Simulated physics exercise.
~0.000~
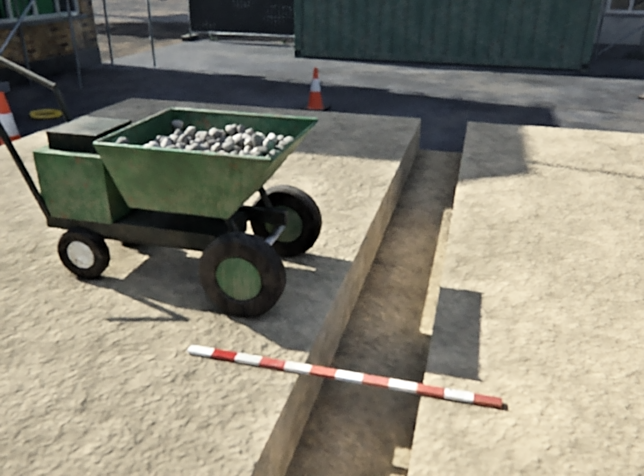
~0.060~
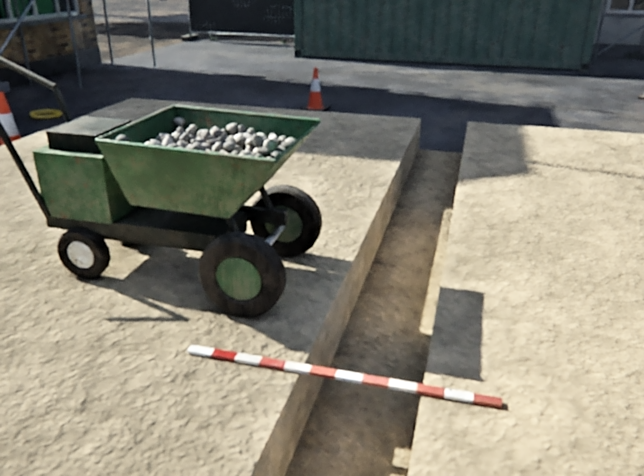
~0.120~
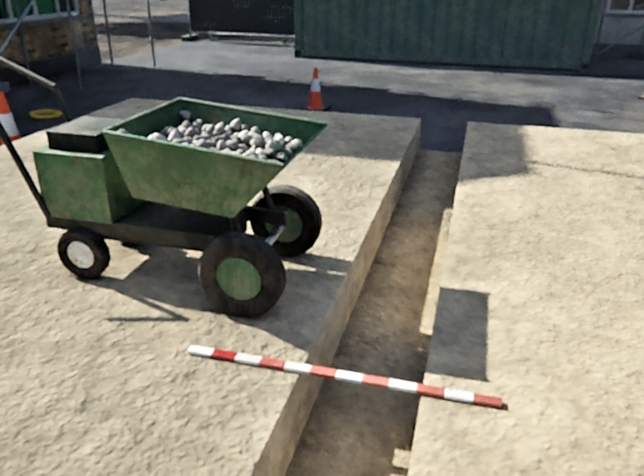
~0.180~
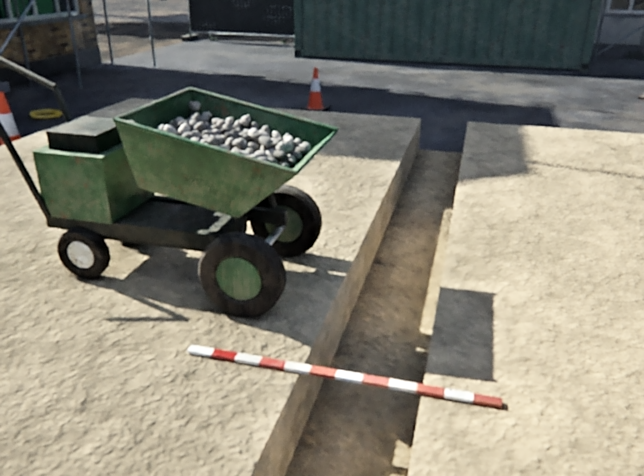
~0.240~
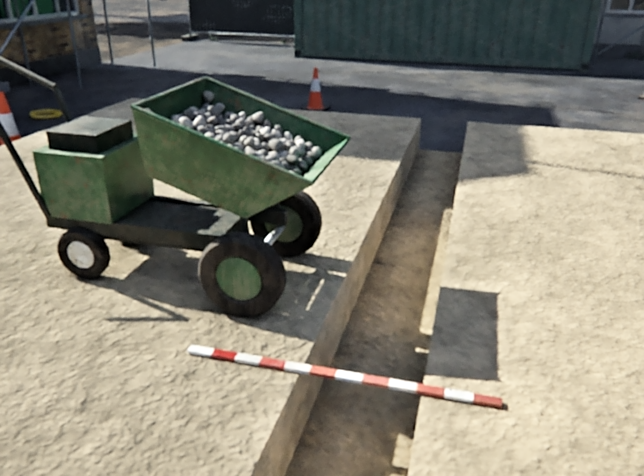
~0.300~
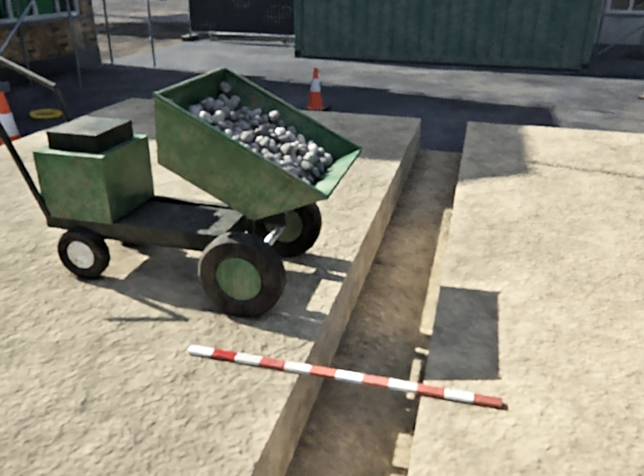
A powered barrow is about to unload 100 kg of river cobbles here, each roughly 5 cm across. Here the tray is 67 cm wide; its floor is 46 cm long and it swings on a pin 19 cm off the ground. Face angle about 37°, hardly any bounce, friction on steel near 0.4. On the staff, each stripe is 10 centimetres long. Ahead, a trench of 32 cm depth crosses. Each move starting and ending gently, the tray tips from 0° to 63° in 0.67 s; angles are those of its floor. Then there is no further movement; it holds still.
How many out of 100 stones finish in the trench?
About 64 of them.
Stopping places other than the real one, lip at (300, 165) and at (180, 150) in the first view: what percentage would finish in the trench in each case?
Estimates: 45 % then 70 %.
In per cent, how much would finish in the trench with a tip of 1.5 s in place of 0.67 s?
It would come to roughly 80 per cent.
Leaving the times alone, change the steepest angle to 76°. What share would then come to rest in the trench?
I'd expect around 60 in a hundred.
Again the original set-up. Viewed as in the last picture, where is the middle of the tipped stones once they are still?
I'd point to around (413, 346).
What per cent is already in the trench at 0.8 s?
Close to 15 per cent at that time.
After 0.5 s the floor is at 53°; 100 % in the tray; the foremost stones are at (350, 215).
After 0.8 s the floor is at 63°; 86 % in the tray, 14 % in the trench; the foremost stones are at (433, 288).
After 1.1 s the floor is at 63°; 42 % in the tray, 30 % in the trench, 28 % past the trench; the foremost stones are at (569, 328).
After 3.1 s the floor is at 63°; 7 % in the tray, 64 % in the trench, 29 % past the trench; the foremost stones are past the picture's edge.
